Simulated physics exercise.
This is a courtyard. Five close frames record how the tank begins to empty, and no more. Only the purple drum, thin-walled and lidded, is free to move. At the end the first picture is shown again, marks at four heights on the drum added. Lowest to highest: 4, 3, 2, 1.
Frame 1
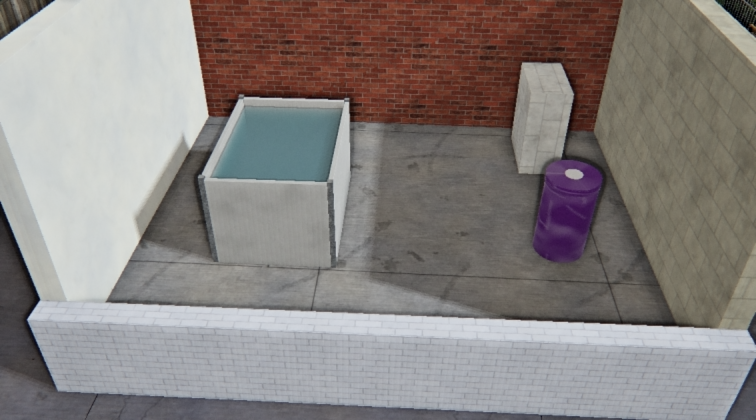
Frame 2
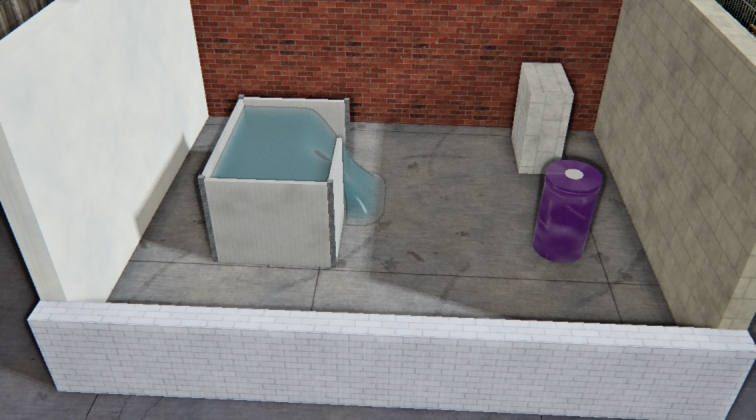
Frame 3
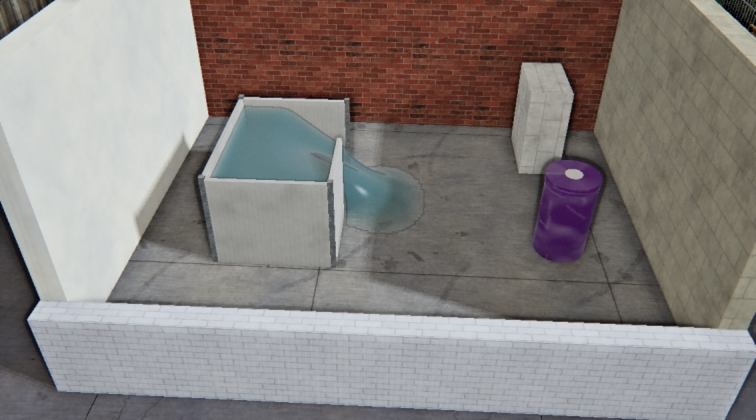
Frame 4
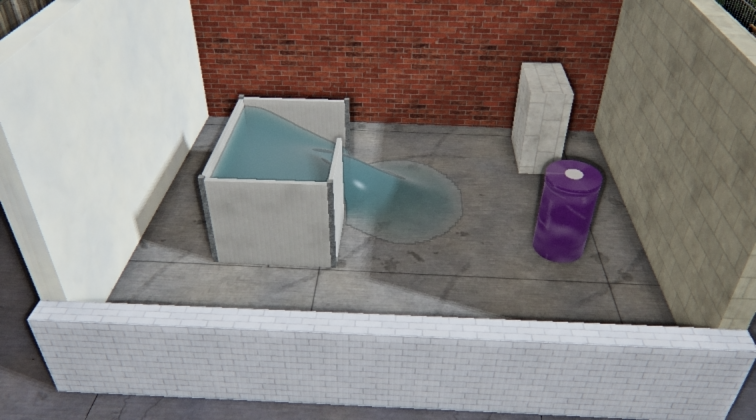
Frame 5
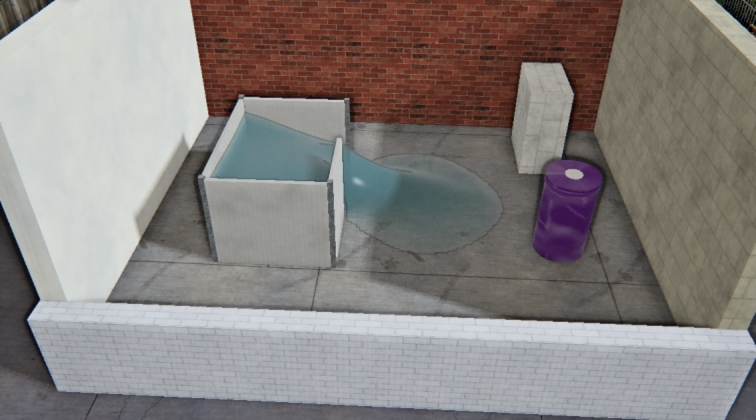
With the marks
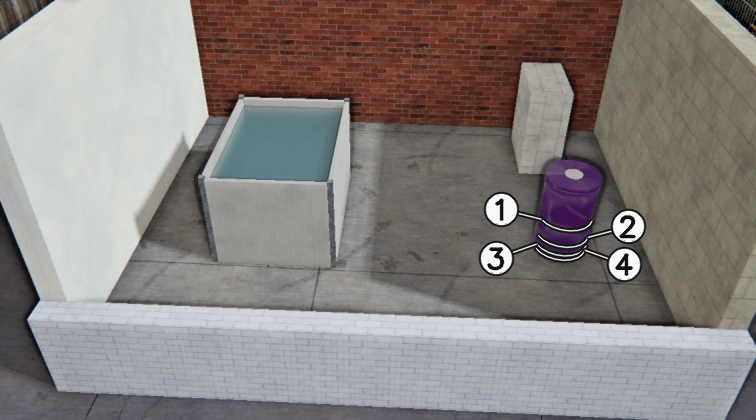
Water pours from the open right side of a white tank and spreads across the courtyard.
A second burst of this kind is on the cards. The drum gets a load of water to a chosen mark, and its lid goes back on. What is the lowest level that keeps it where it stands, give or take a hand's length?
The limit is 1.
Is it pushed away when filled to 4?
Yes.
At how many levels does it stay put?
One of the four.
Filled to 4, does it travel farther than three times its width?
Yes.
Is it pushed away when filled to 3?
Yes, that goes wrong.
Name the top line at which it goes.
It is 2.
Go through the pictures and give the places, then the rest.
Lid of the purple drum at (573, 175); tank full, its middle at (282, 143), in the first picture.
In the second picture, 2 % of the ground wet, in view closest to the drum at (378, 206).
In the third picture, 5 % of the ground wet, in view closest to the drum at (411, 217).
In the fourth picture, 8 % of the ground wet, in view closest to the drum at (455, 209).
Lid of the purple drum at (573, 175); 13 % of the ground wet, in view closest to the drum at (494, 214), in the fifth picture.
On the marked copy, 1 at (569, 230); 2 at (566, 247); 3 at (564, 255); 4 at (563, 260); from the bottom up 4, 3, 2, 1.
If 1 is chosen, it does not move.
If 2 is chosen, it is pushed about twice its own width away.
If 3 is chosen, it is pushed about 5 times its own width away.
If 4 is chosen, it is pushed about 8 times its own width away.
